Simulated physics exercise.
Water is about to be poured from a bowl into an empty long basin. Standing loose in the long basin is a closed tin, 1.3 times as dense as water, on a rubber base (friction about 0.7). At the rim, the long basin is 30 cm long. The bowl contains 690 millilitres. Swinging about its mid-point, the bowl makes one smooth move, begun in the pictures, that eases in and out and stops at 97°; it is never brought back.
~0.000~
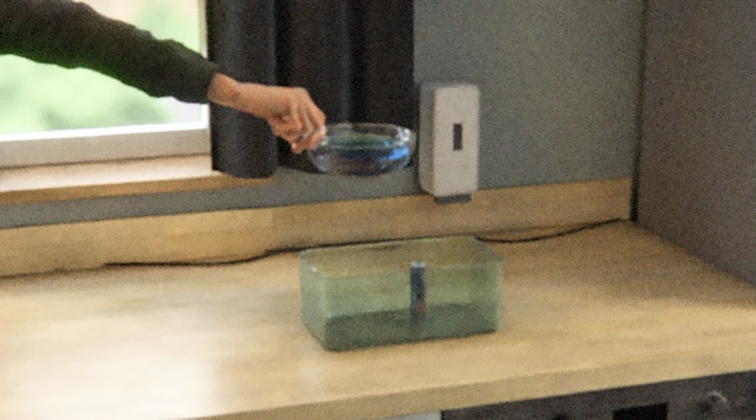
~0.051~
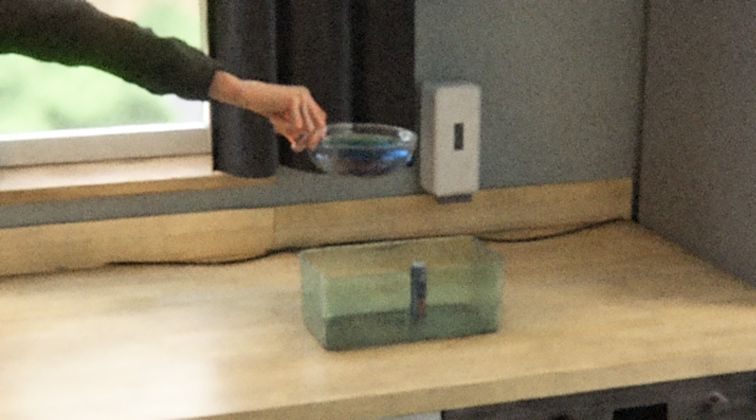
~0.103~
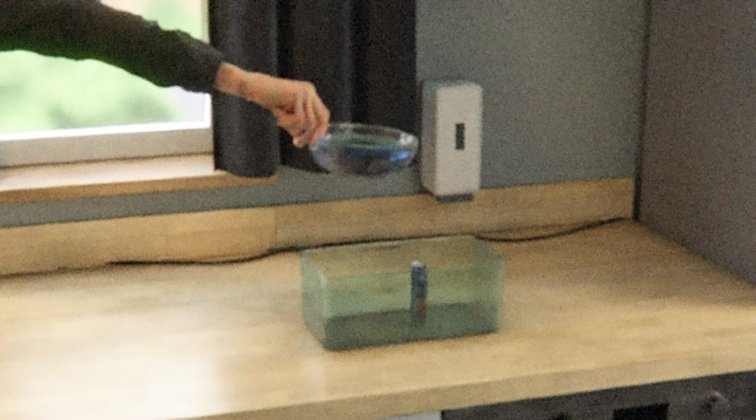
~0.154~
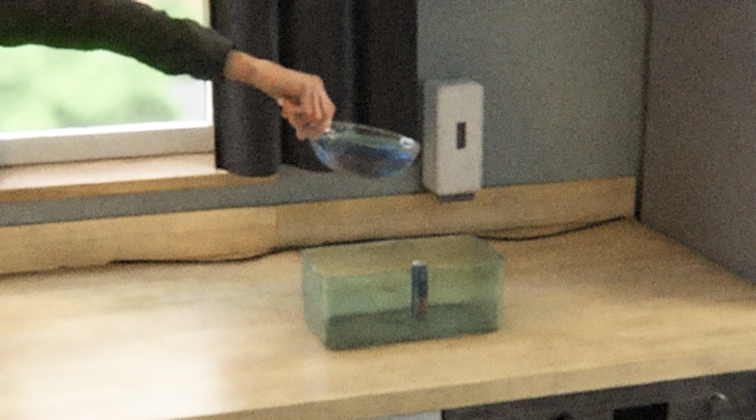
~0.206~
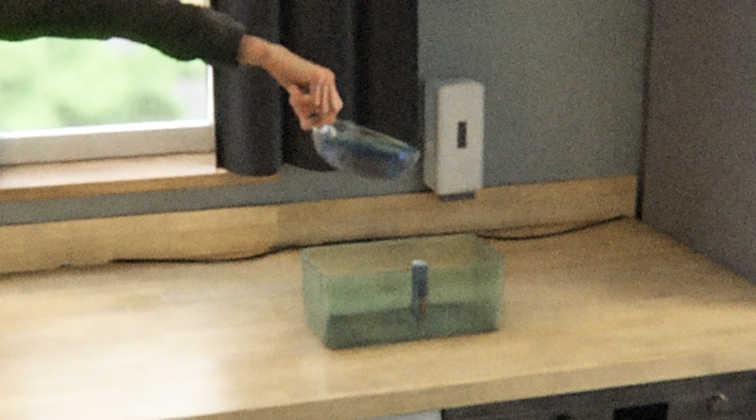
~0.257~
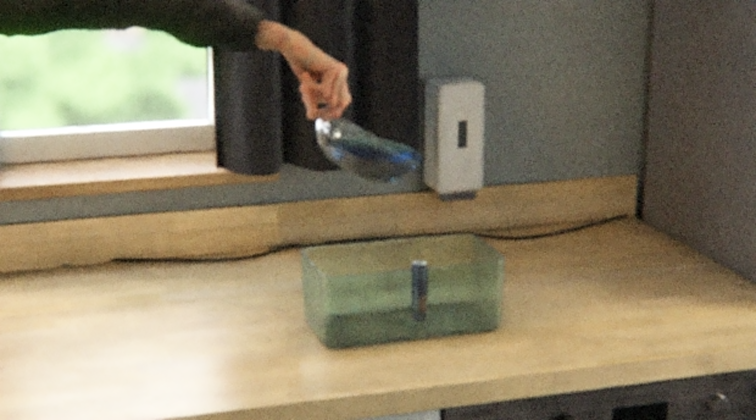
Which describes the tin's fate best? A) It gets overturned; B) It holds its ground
A, it gets overturned.
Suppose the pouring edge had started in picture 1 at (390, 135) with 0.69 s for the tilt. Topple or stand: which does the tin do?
Then the tin remains standing.
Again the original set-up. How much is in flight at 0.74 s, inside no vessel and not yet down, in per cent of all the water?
Around 18 percent of the liquid.
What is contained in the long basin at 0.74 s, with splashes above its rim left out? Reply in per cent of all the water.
About 82 per cent.
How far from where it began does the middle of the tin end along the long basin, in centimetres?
The middle of the tin ends some 6.5 cm along the basin.
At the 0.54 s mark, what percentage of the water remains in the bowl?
Roughly 8 per cent.
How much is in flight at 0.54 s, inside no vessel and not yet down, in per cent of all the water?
Close to 50 in a hundred.
After 0.54 s the tilt is 86° and 8 per cent is still to pour; the tin stands where it began.
After 0.74 s the tilt is 97° and 0 per cent is still to pour; the tin leans 9°.
After 0.96 s the tilt is 97° and 0 per cent is still to pour; the tin leans 26°.
After 1.19 s the tilt is 97° and 0 per cent is still to pour; the tin lies on its side.
In the end the tin lies on its side.
